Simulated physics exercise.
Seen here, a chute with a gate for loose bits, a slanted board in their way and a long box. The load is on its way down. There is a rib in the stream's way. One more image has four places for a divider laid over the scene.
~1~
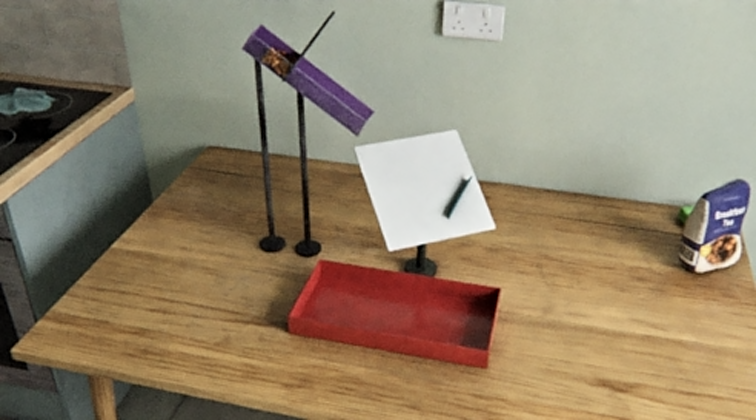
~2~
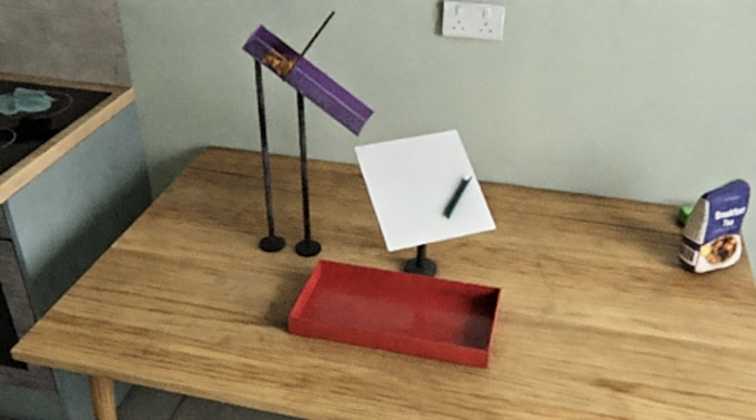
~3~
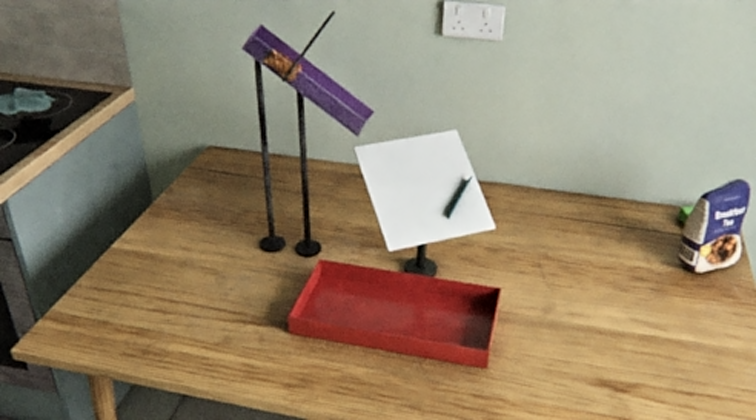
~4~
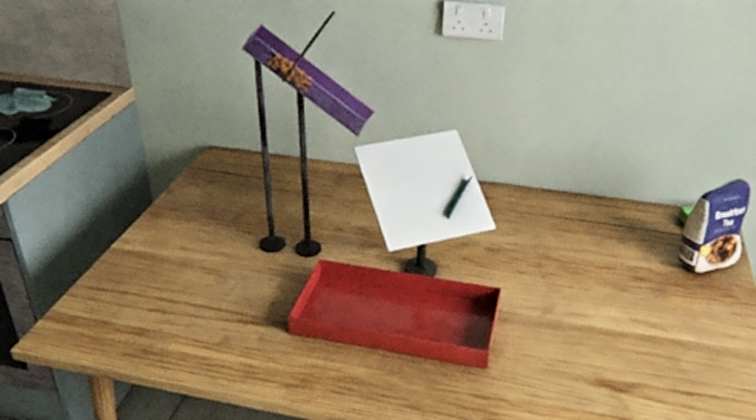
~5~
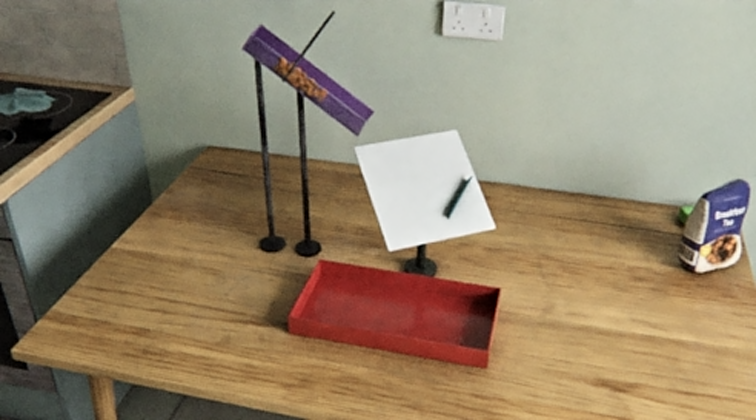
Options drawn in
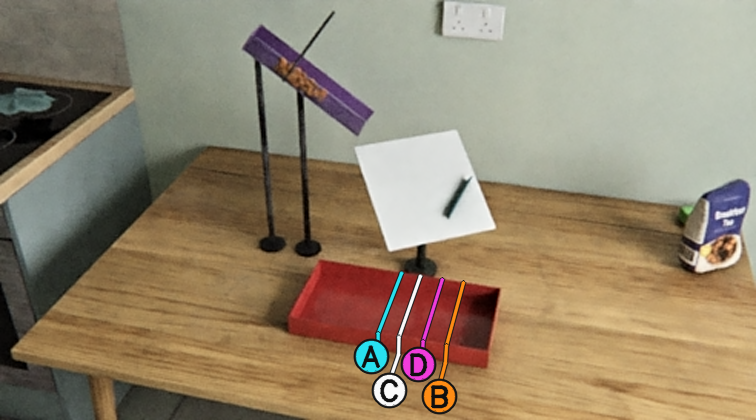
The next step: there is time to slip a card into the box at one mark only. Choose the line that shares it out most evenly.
Best: B.
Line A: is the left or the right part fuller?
Right.
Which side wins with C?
The right side.
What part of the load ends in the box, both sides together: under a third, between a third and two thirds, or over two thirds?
About that: Over two thirds.
On the marked copy, line A crosses the front rim at (378, 332); line B crosses the front rim at (446, 344); line C crosses the front rim at (399, 336); line D crosses the front rim at (423, 340).
With A, of what is caught, none at all on the left of the divider, the whole lot on the right.
With B, of what is caught, close to half on the left of the divider, close to half on the right.
With C, of what is caught, none at all on the left of the divider, the whole lot on the right.
With D, of what is caught, none at all on the left of the divider, the whole lot on the right.
